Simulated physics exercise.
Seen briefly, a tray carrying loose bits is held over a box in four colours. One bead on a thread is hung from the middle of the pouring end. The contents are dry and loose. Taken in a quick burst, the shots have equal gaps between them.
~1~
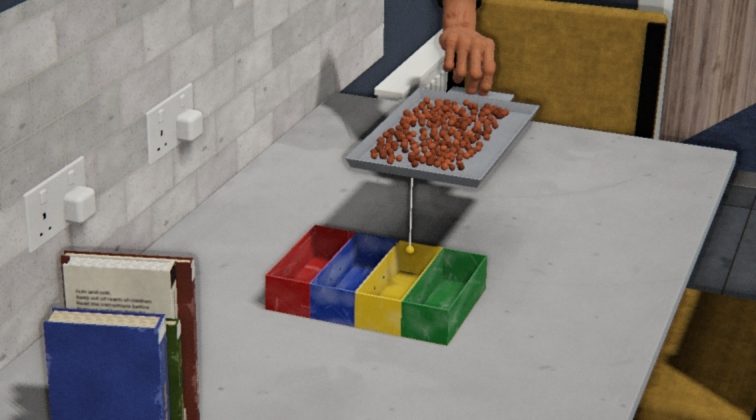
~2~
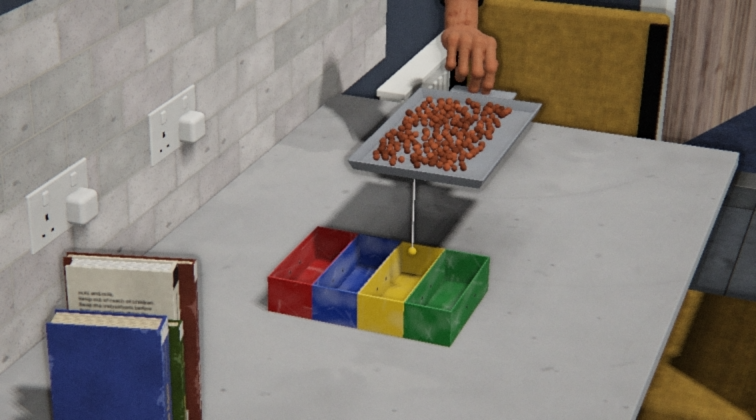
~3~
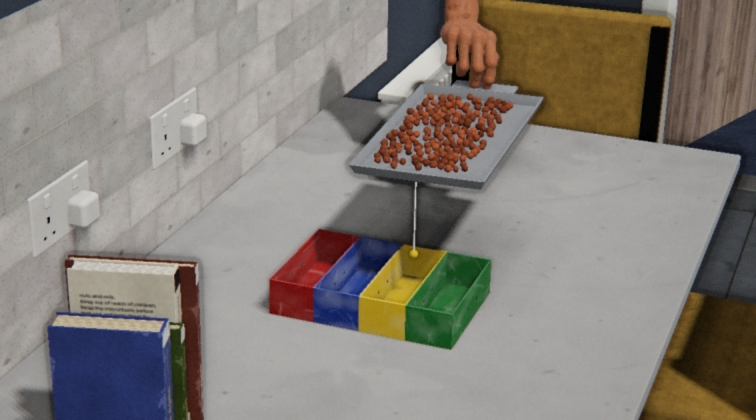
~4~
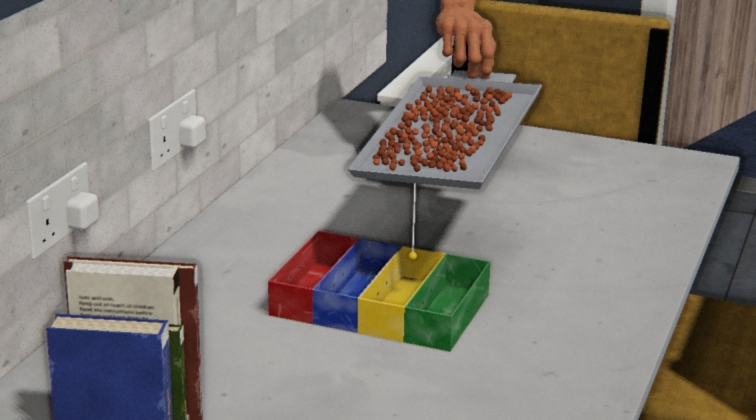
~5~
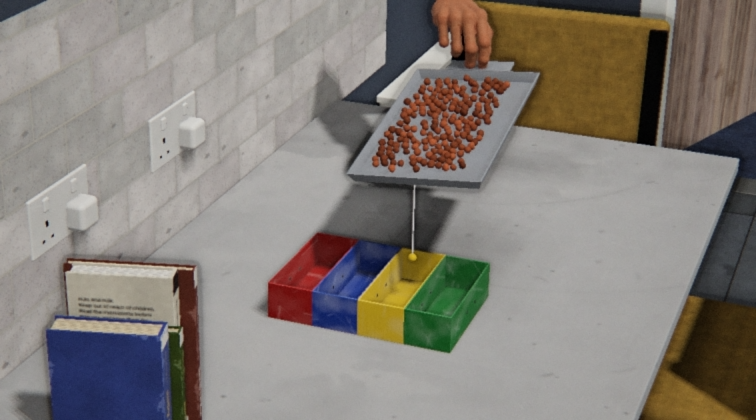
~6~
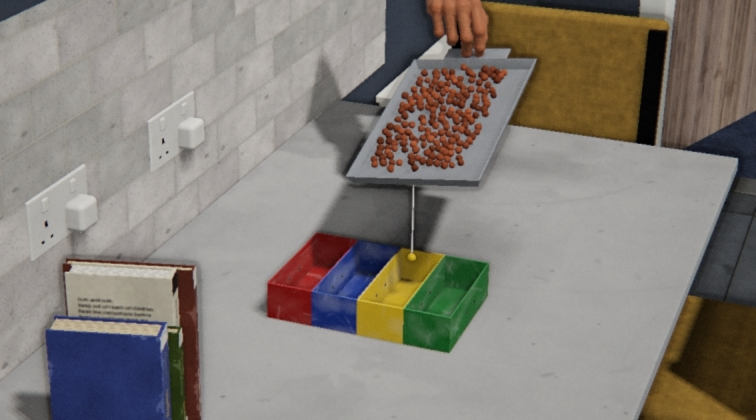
A hand grips the far end of a grey tray of loose reddish-brown pellets above a pale grey table beside a brick-patterned wall, seen from above at an angle. Below, a box has red, blue, yellow and green cells from left to right, with a yellow bead hanging over it and books at lower left. The view shifts very slightly, then steadies, as the hand raises the far end and the tray's near left corner dips.
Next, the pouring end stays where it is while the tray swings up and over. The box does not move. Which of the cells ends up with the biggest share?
Blue.
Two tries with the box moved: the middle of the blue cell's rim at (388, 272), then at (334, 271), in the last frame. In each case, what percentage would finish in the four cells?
About 80 per cent, then about 100 per cent.
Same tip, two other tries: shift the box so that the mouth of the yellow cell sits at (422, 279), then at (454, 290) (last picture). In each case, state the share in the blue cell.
First 30 per cent, second 10 per cent.
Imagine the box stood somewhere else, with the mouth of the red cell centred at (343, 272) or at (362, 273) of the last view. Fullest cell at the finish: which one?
Case 1 - the cell in red; case 2 - the red one.
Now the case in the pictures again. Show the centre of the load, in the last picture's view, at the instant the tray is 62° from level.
Look close to (372, 164) in the last picture.
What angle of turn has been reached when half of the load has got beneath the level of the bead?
Close to 80 degrees, I reckon.
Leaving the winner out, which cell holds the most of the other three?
The cell in second spot is the cell in red.
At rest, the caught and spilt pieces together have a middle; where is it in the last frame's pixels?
Near (346, 294), more or less.
Soon, tray tipped steeply; most on the tray; a small part in the red cell; a stray few in the blue cell; a stray few in the yellow cell; about a quarter falling or outside the box.
A while on, tray tipped past a quarter turn; a stray few on the tray; about half in the blue cell; about a third in the red cell; a small part in the yellow cell; a stray few falling or outside the box.
Towards the end, tray tipped past a quarter turn; about half in the blue cell; about a third in the red cell; a small part in the yellow cell.
Finally, tray tipped past a quarter turn; about half in the blue cell; about a third in the red cell; a small part in the yellow cell; none in the green cell.
